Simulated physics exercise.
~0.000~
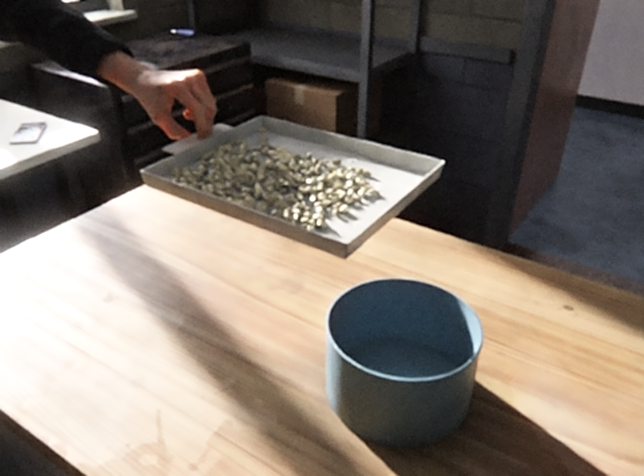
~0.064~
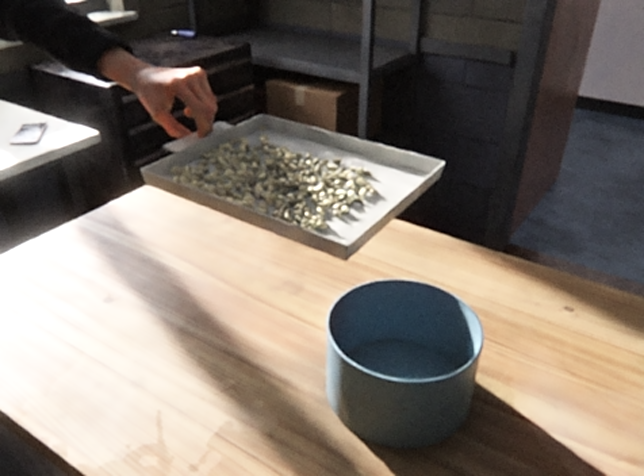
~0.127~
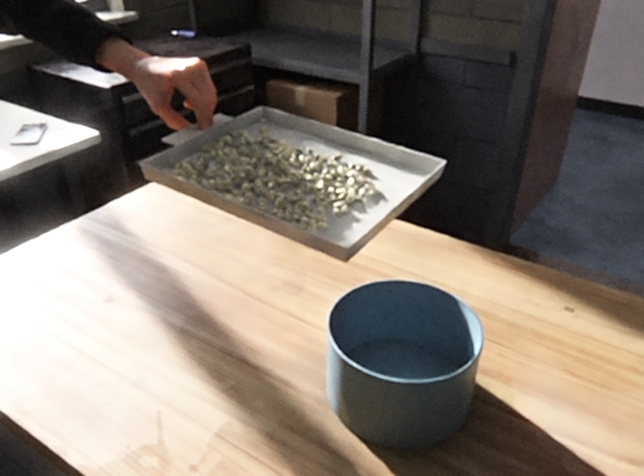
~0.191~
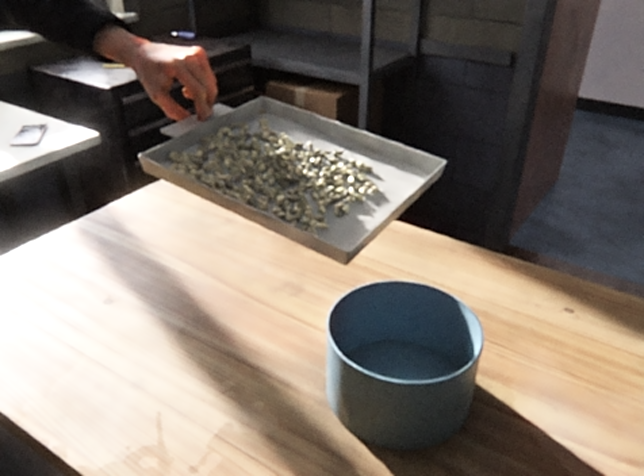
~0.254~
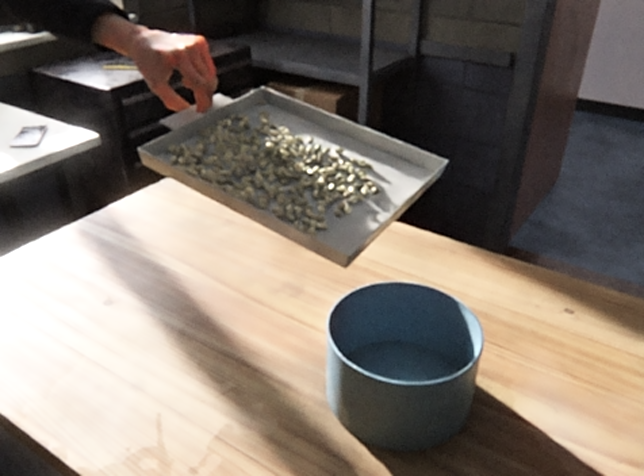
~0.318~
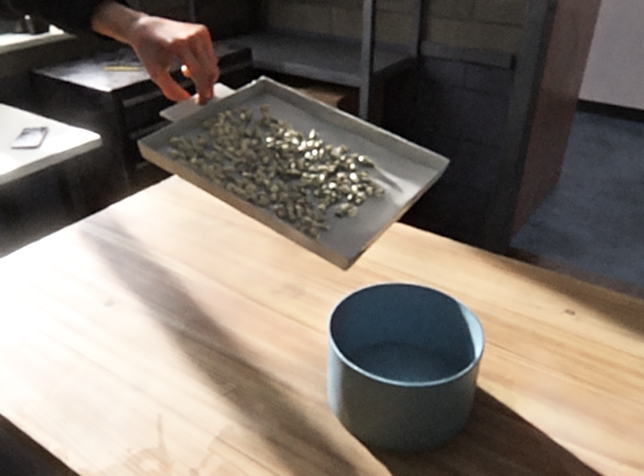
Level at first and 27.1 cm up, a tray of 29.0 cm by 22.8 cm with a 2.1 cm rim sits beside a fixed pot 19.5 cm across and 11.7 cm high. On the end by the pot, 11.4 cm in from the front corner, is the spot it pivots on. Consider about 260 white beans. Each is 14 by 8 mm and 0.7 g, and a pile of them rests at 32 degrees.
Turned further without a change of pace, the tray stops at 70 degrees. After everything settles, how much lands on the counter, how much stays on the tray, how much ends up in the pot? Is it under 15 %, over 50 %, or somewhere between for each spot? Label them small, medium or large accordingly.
Counter - medium, tray - medium, pot - medium.
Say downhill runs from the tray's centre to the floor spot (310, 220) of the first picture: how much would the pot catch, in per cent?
The share would be about 10 percent.
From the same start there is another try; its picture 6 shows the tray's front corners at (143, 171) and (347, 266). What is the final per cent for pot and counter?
Split: Pot = 5, counter = 55.
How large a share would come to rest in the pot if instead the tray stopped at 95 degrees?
Pot share: About 45 per cent.
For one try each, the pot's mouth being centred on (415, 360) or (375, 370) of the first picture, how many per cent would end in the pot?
Roughly 50 per cent, then 55 per cent.
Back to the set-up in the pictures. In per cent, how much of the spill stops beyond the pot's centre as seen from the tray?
About 70 %.
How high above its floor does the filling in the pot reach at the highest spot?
My guess is around 1.5 centimetres.
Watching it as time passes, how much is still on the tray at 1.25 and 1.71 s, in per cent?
The figures go 100 and then 60.
Then, at 0.88 s, tilt 40 degrees; the tray holds 100 %, the pot 0 %.
After 1.25 s, tilt 58 degrees; the tray holds 100 %, the pot 0 %.
After 1.71 s, tilt 70 degrees; the tray holds 60 %, the pot 10 %.
At rest (3.4 s), counter 40 %, tray 35 %, pot 25 %.
